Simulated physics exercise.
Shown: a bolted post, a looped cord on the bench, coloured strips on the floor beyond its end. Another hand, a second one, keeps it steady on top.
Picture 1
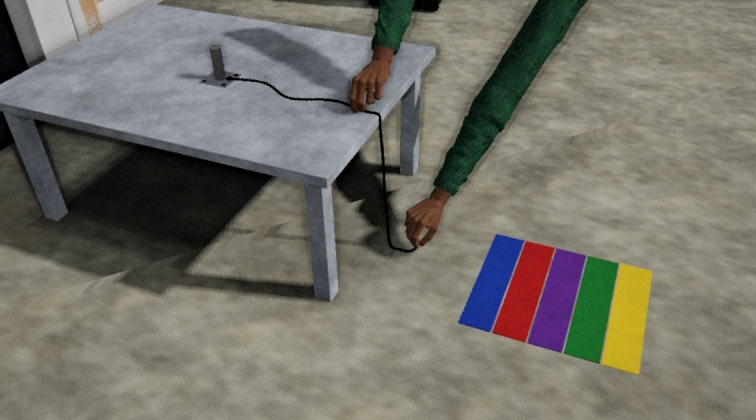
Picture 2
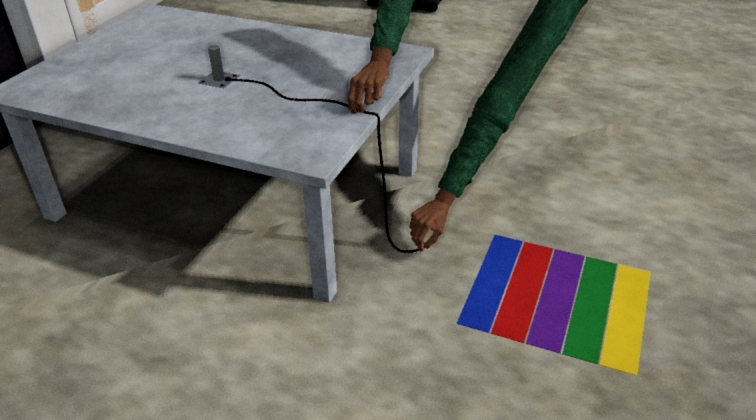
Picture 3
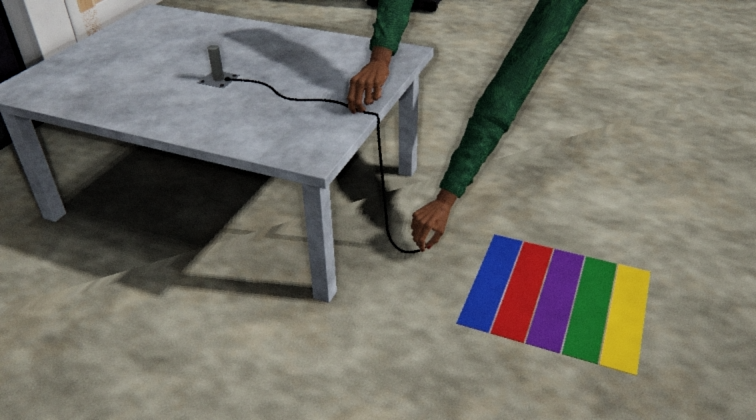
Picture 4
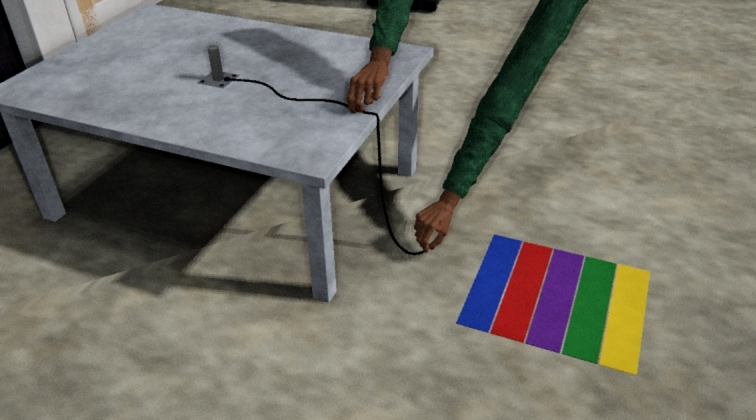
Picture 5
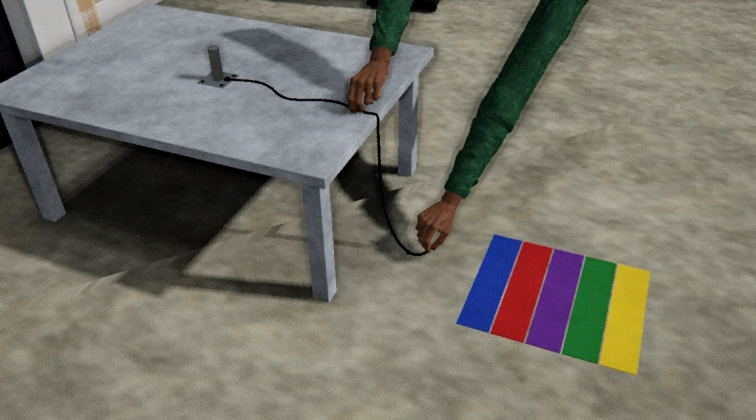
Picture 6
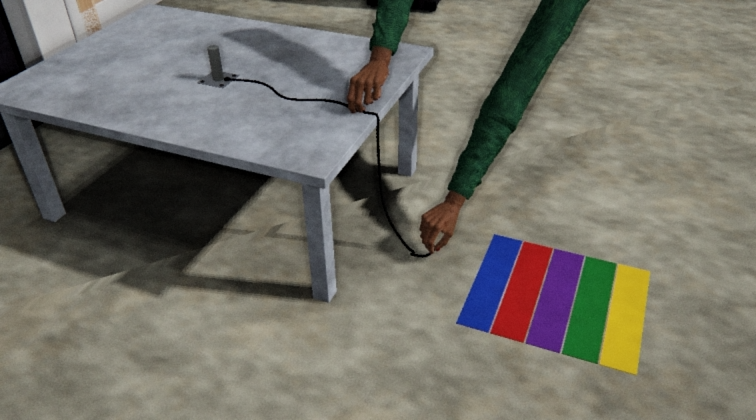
On a grey table, one hand steadied a black cord that hung over the edge, while another hand below held its end and moved it slightly right, near coloured strips on the floor.
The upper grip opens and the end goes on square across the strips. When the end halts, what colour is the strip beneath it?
Red.
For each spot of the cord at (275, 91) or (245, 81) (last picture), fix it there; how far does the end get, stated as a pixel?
Estimates in sequence: (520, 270) then (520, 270).
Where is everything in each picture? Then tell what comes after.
End (419, 245); blue (481, 309); red (515, 319); purple (550, 328); green (586, 338); yellow (623, 349), in the first frame.
End (424, 247); cord through (254, 82) (290, 99) (349, 107) (379, 141) (385, 194) (389, 239), in the second frame.
End (425, 248), in the third frame.
End (429, 248); cord through (254, 82) (290, 99) (348, 107) (379, 141) (383, 194) (394, 239), in the fourth frame.
End (431, 249), in the fifth frame.
End (434, 250); cord through (254, 82) (290, 99) (348, 106) (378, 141) (382, 194) (401, 239), in the sixth frame.
Early on, end near (469, 259); short of the strips.
Midway, end near (503, 267); over blue.
At the end of the slack, end near (523, 272); over red. It gets as far as the red strip.
